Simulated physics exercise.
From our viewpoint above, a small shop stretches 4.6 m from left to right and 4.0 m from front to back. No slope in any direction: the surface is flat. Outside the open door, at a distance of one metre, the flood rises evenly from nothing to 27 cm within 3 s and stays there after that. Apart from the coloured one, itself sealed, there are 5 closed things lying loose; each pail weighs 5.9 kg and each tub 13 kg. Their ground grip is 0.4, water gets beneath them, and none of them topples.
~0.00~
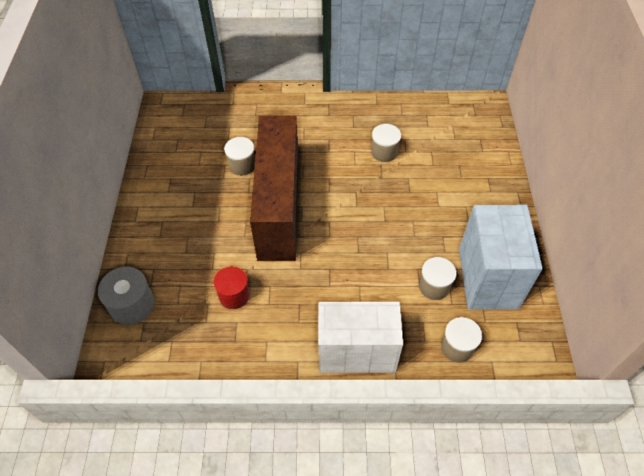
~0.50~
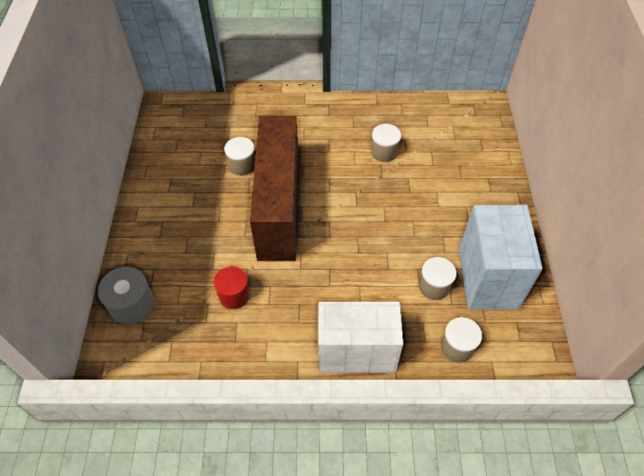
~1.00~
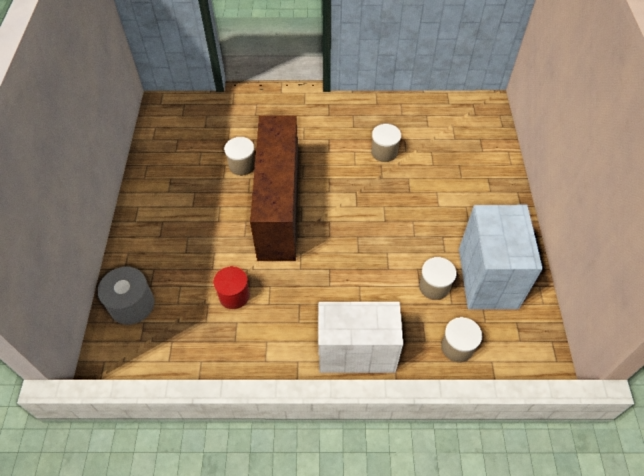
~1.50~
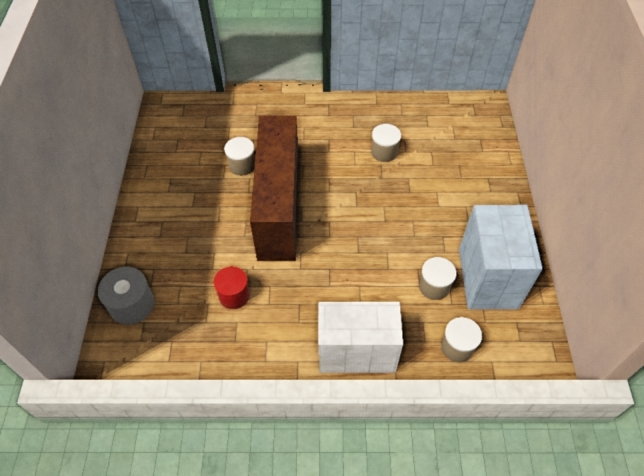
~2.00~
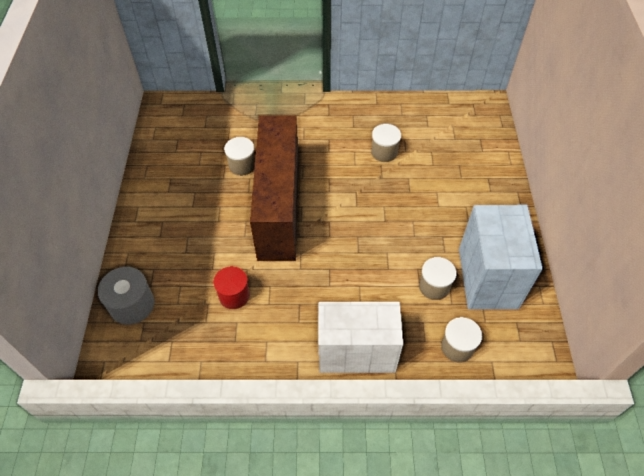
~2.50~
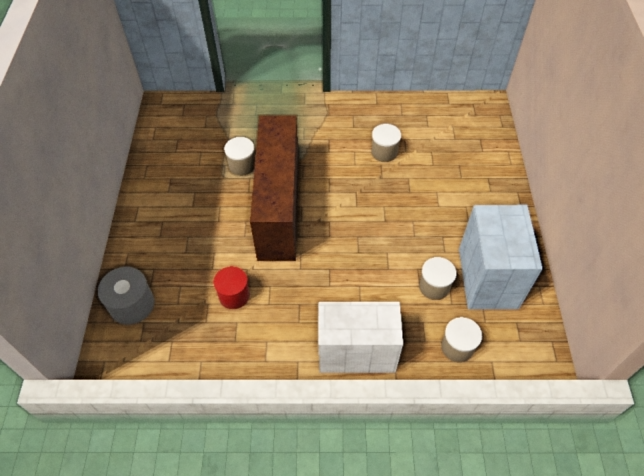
In a small shop, shallow water slips in through the open doorway while everything stays still.
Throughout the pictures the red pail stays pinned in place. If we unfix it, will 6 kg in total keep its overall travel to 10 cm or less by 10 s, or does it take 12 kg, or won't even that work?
It takes 12 kg.
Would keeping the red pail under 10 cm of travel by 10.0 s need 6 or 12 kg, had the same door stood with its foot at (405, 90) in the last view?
Under that change no listed mass suffices.
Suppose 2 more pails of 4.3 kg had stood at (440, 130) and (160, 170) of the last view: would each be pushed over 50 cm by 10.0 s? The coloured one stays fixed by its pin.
Respectively, not exceeded and exceeded.
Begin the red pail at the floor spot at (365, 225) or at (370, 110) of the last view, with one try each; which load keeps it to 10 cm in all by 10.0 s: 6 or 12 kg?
The first try gives failure with both; the second gives success with both.
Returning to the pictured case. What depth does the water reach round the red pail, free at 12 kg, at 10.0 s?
Depth: Approx. 12 cm.
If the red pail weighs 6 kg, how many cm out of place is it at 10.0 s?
Around 250 centimetres out of place.
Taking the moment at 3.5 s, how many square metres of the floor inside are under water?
Around 5.5 m2 of it.
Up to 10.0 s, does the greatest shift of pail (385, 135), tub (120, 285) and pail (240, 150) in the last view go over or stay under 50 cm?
In that order: Below, beyond, beyond.
After 3.5 s the red pail would be 0 cm from its start with 6 kg and 0 cm from its start with 12 kg; 0 cm of water round it then.
After 4.5 s the red pail would be 15 cm from its start with 6 kg and 0 cm from its start with 12 kg; 5 cm of water round it then.
After 7.0 s the red pail would be 72 cm from its start with 6 kg and 0 cm from its start with 12 kg; 6 cm of water round it then.
After 10.0 s the red pail would be 270 cm from its start with 6 kg and 4 cm from its start with 12 kg; 12 cm of water round it then.
